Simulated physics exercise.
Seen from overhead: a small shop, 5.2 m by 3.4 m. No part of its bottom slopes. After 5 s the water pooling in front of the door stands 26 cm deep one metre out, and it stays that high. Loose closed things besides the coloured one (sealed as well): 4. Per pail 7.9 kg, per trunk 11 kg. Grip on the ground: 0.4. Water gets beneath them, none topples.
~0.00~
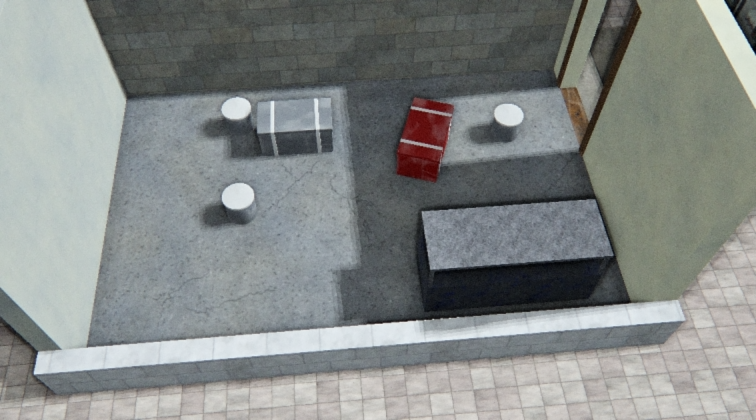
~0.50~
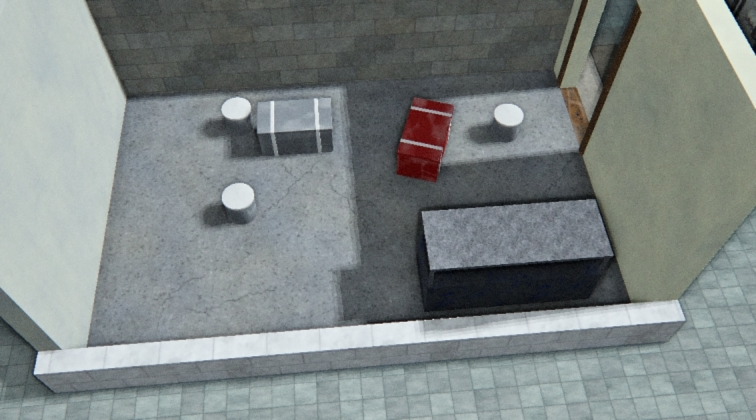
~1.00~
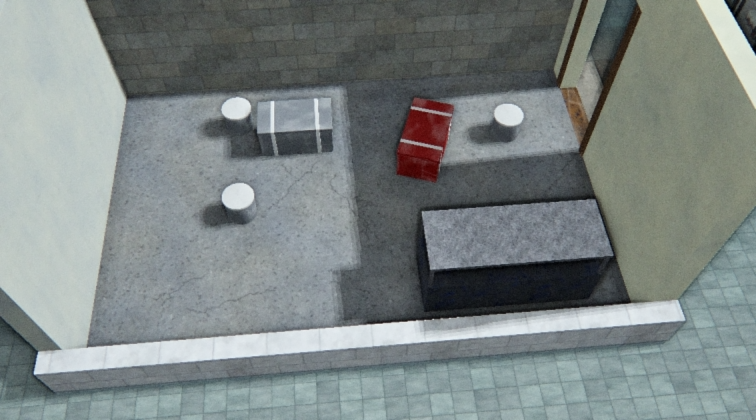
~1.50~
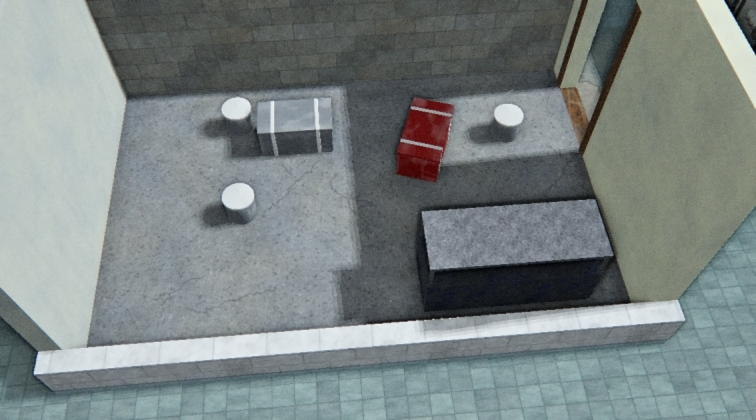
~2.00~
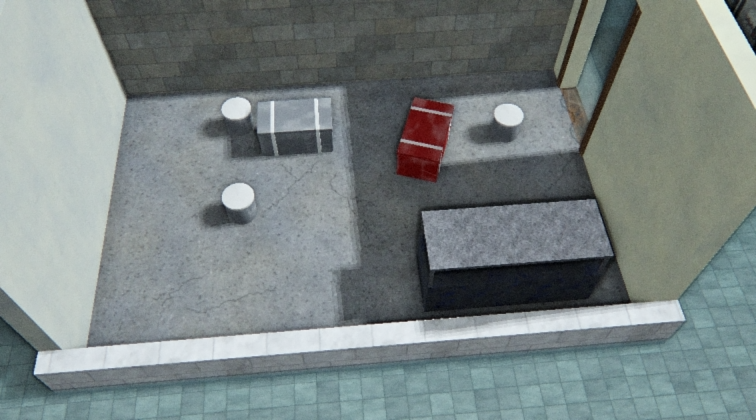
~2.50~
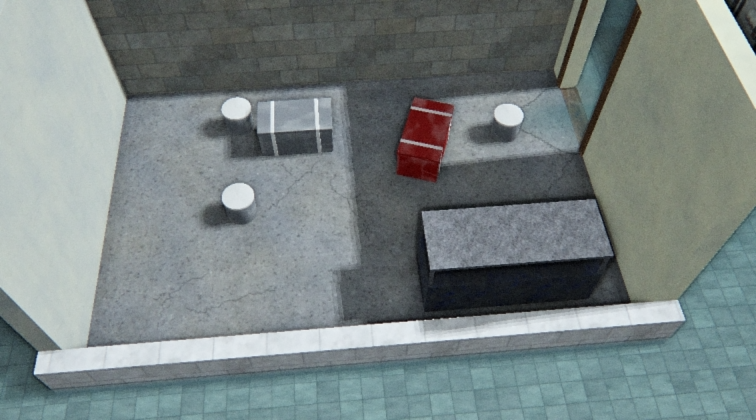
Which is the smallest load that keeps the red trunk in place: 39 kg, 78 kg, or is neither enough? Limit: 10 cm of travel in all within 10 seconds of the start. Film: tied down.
Only 78 kg works.
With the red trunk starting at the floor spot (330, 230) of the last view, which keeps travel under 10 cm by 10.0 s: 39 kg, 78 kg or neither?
Well, any option works.
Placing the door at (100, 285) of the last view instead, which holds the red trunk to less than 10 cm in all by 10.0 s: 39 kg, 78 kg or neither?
Under that change the small mass suffices.
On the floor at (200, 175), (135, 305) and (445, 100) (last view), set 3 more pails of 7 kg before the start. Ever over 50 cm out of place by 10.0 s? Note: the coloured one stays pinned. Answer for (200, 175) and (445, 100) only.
First one: Beyond the limit; second one: Beyond the limit.
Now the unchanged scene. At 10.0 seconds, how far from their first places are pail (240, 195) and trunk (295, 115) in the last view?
They sit 5 cm and 80 cm away, in the order given.
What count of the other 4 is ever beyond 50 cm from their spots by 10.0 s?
The tally stands at 3.
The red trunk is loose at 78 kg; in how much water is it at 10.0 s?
Something like 9 centimetres.
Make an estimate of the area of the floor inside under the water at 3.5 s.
My estimate is roughly 2.5 m2.
After 3.5 s the red trunk would be 0 cm from its start with 39 kg and 0 cm from its start with 78 kg; 0 cm of water round it then.
After 4.5 s the red trunk would be 0 cm from its start with 39 kg and 0 cm from its start with 78 kg; 3 cm of water round it then.
After 7.0 s the red trunk would be 37 cm from its start with 39 kg and 0 cm from its start with 78 kg; 7 cm of water round it then.
After 10.0 s the red trunk would be 131 cm from its start with 39 kg and 0 cm from its start with 78 kg; 9 cm of water round it then.
